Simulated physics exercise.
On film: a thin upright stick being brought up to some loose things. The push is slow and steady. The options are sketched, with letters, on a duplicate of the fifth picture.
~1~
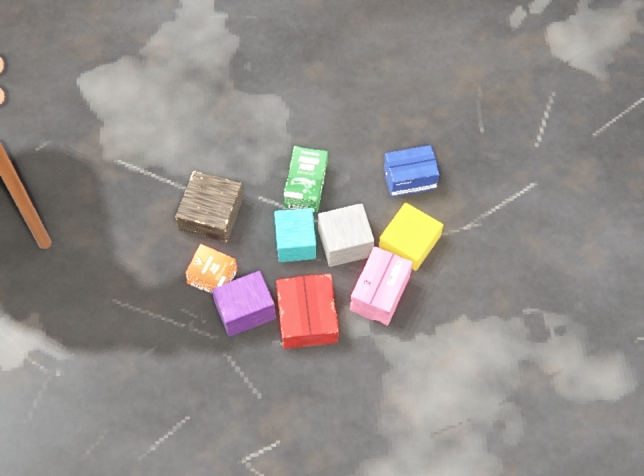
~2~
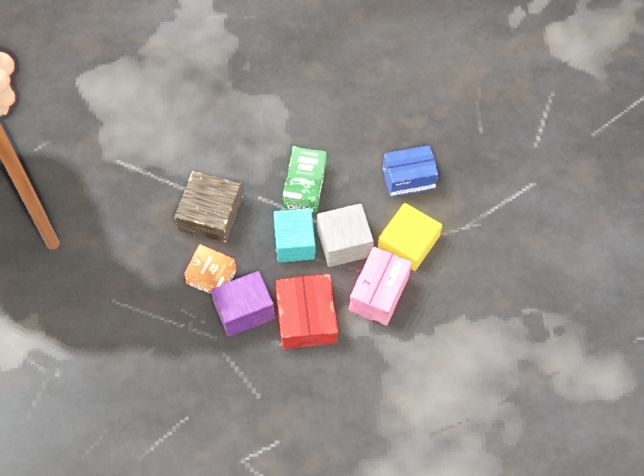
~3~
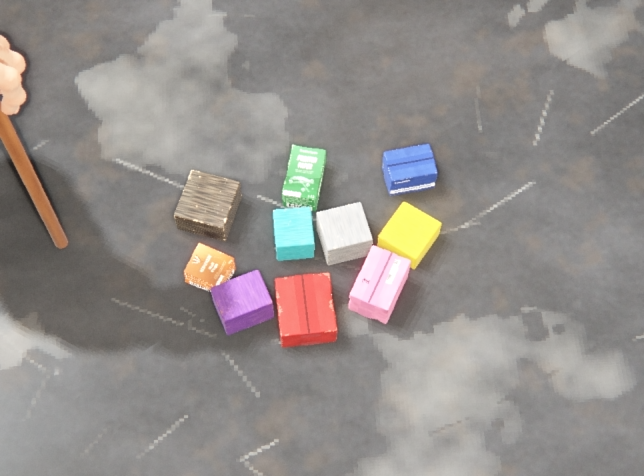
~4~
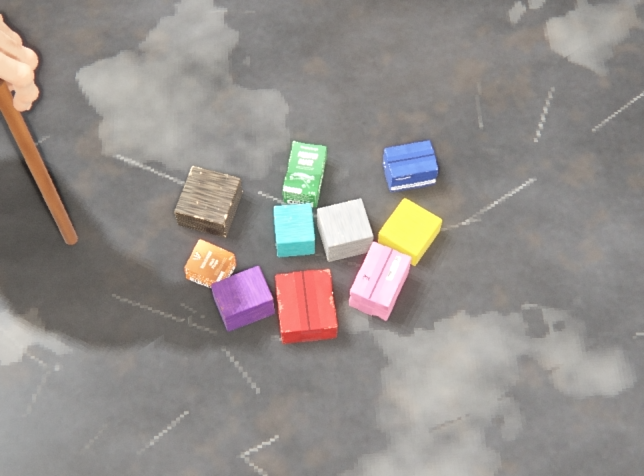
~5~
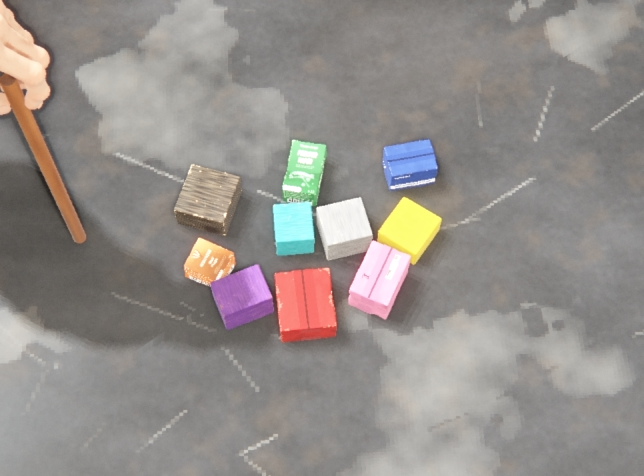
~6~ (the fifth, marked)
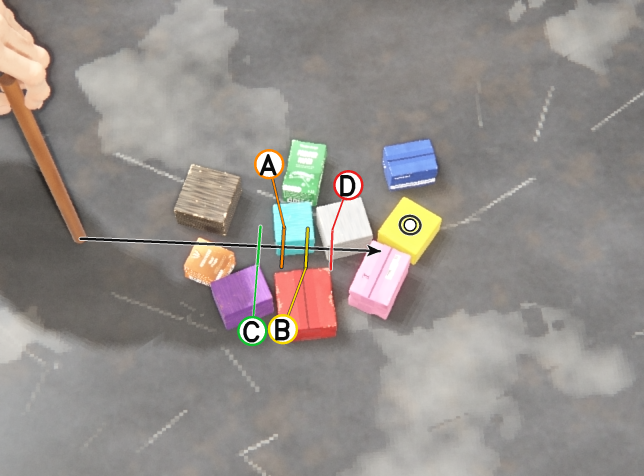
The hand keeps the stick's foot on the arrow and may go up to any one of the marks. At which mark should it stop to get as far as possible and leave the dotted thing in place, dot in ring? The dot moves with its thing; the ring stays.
No farther than A.
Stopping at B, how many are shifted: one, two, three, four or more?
In all, four or more.
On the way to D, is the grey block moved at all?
Yes.
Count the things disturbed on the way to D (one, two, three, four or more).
Four or more.
On the marked copy, A at (283, 247); B at (307, 248); C at (259, 246); D at (332, 249); the arrow from (80, 239) to (380, 251); the white dot at (410, 225).
Taking A. A third of the way, foot of the stick (154, 243).
Two thirds of the way, foot of the stick (227, 246); orange box (220, 268).
When it is over, foot of the stick (283, 248); orange box (221, 268); turquoise block (305, 227); the dot is still in its ring.
As for the rest, B shifts the dotted thing to (431, 227); C keeps the dot in but is short; D shifts the dotted thing to (454, 220).
